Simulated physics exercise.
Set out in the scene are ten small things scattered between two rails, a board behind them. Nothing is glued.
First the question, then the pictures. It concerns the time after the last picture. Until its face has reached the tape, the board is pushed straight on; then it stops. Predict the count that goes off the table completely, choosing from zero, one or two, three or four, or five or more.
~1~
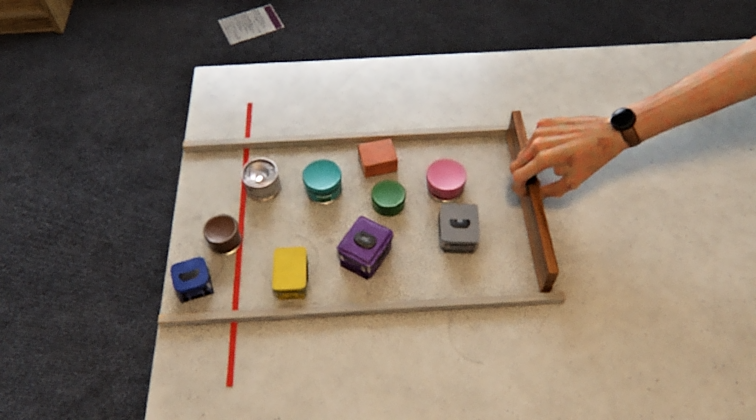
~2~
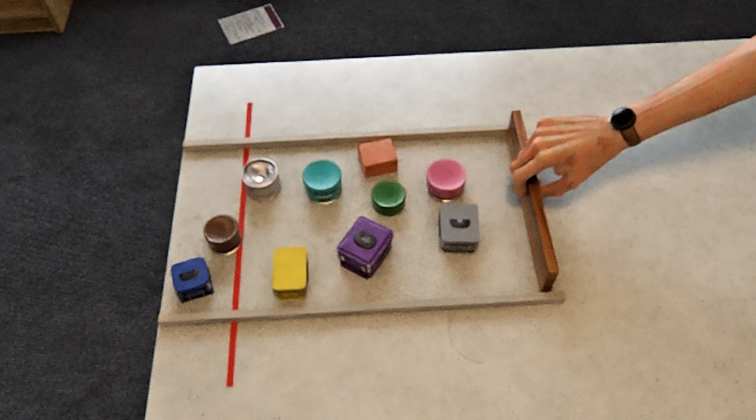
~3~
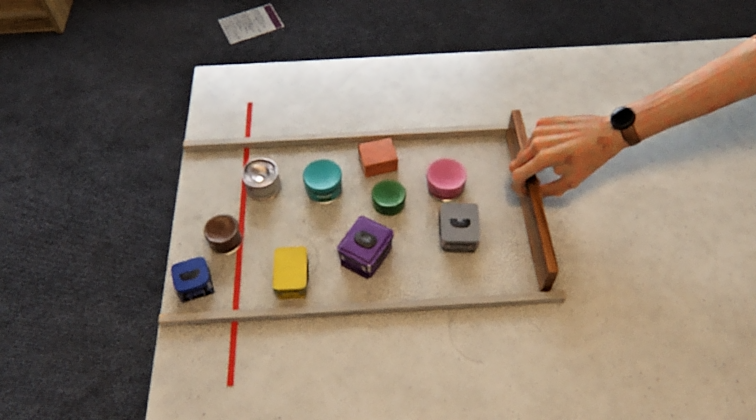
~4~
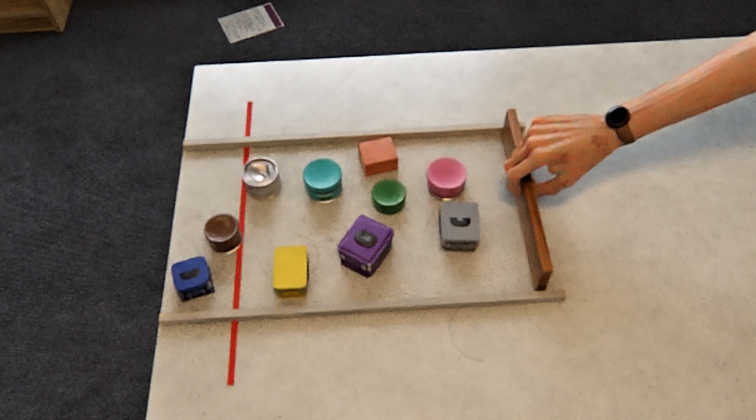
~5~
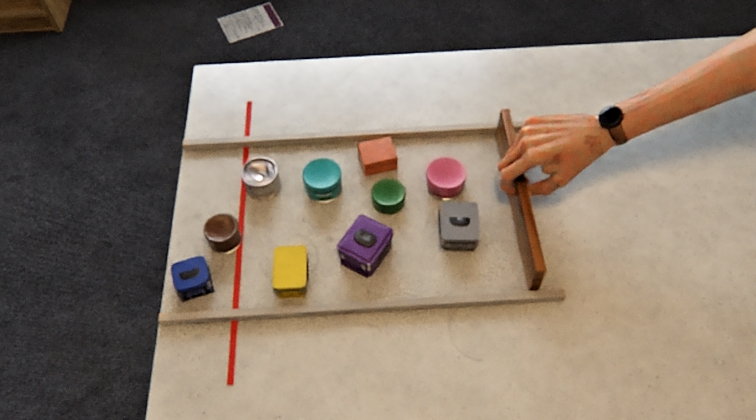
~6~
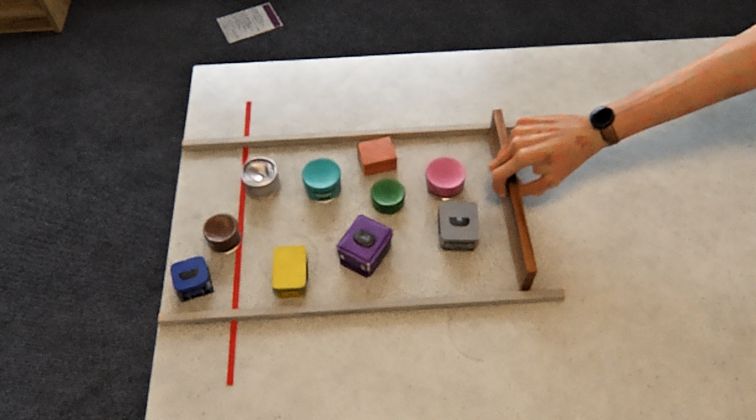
The number of pieces cleared off the edge is going to be three or four exactly.
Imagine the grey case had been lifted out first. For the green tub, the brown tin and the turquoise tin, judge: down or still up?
Green tub: Still there; brown tin: Still there; turquoise tin: Still there.
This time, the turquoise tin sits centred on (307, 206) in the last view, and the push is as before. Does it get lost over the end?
From that start, the object then is safe.
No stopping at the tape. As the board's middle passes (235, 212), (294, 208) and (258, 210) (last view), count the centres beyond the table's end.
Result per place: 3; 0; 2.
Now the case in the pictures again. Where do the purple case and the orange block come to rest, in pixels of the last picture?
The purple case stops around (181, 275); the orange block around (226, 162).
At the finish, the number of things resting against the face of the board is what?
3 in contact.
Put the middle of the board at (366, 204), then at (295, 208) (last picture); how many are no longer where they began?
First position 7; second position 9.
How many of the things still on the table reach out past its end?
Result: 3.
Early on, none off yet; blue case at rest near (192, 279); brown tin at rest near (223, 234); white tin at rest near (261, 179).
A while later, none off yet; blue case at rest near (192, 279); brown tin at rest near (223, 234); white tin travelled about its own width near (228, 176).
Finally, the number that fall off is three or four; lost, yellow case, white tin and blue case.
